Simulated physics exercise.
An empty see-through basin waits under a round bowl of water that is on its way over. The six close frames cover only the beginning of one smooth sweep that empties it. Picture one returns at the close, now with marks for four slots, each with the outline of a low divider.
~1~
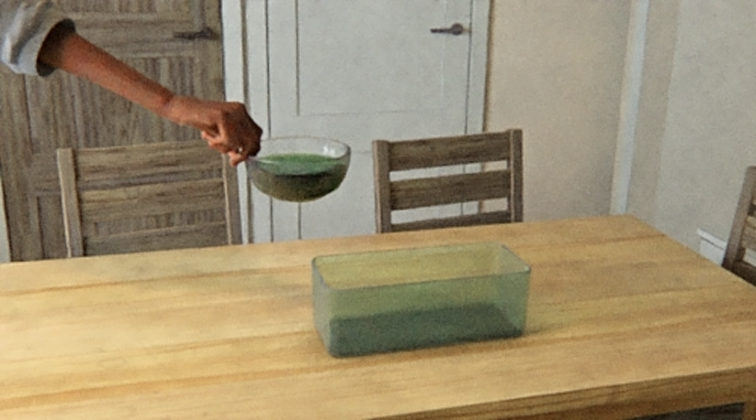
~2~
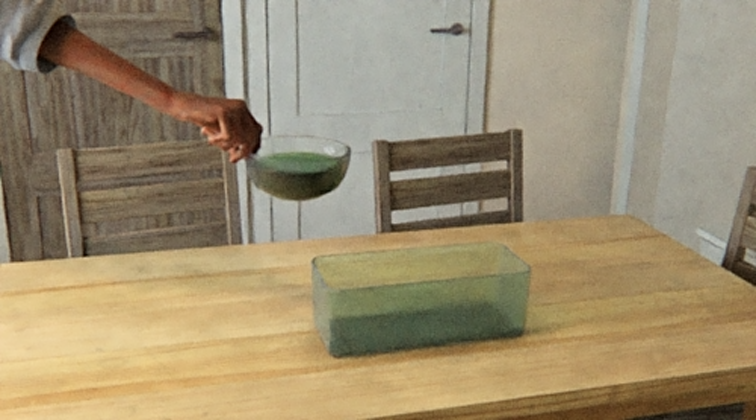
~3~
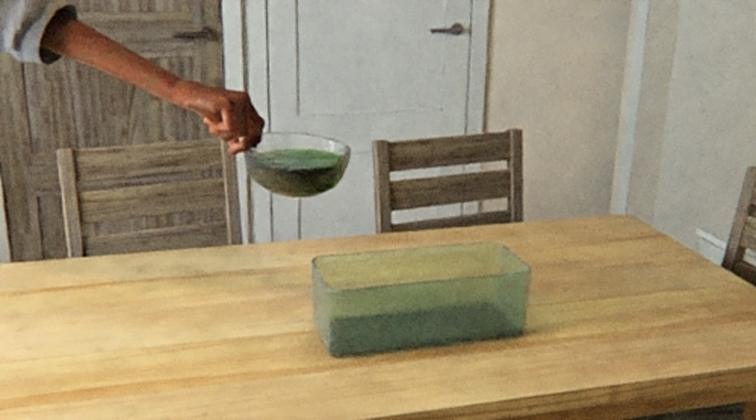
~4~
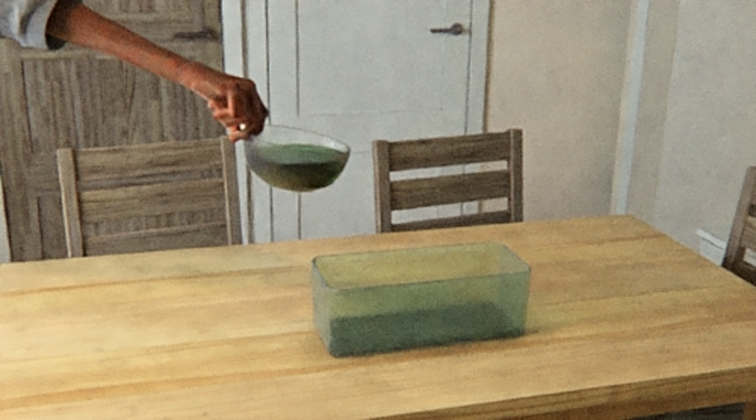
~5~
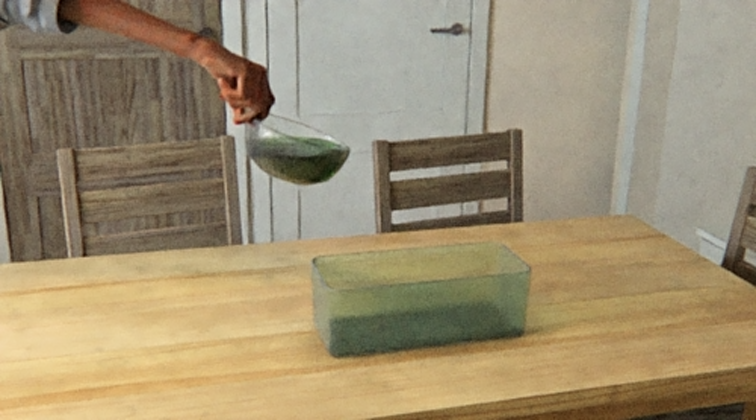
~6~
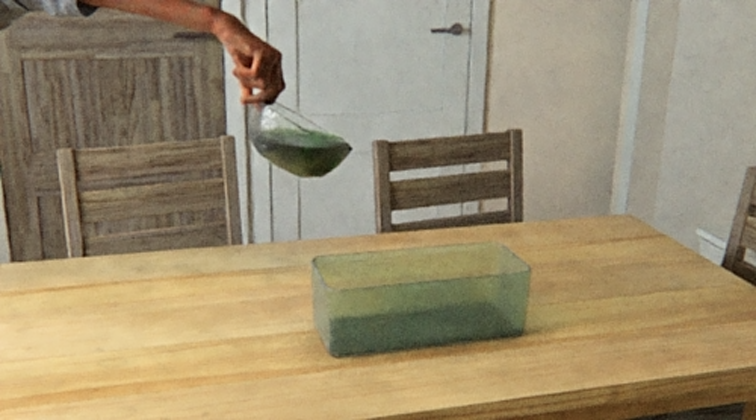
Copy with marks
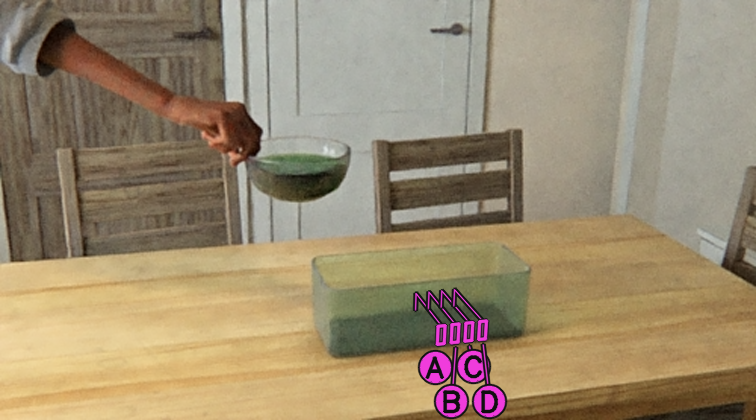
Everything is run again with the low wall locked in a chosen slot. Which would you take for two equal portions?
Choose A.
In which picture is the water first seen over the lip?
Picture 6.
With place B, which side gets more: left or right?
The left one.
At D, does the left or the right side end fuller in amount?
The left one.
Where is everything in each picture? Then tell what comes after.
Upright, lip at (347, 146); basin from (327, 356) to (523, 333); nothing has left yet.
Upright, lip at (347, 146); nothing has left yet.
Tipped about 5°, lip at (347, 146); nothing has left yet.
Tipped about 12°, lip at (347, 146); nothing has left yet.
Tipped about 21°, lip at (347, 146); nothing has left yet.
Tipped about 31°, lip at (347, 146); water is over the lip, down to (347, 146).
On the marked copy, A at (441, 349); B at (455, 347); C at (469, 346); D at (483, 344).
With A, about 51 % ends left of the wall and 47 % right of it.
With B, about 79 % ends left of the wall and 17 % right of it; 4 % is lost outside.
With C, about 82 % ends left of the wall and 14 % right of it; 4 % is lost outside.
With D, about 79 % ends left of the wall and 17 % right of it; 4 % is lost outside.
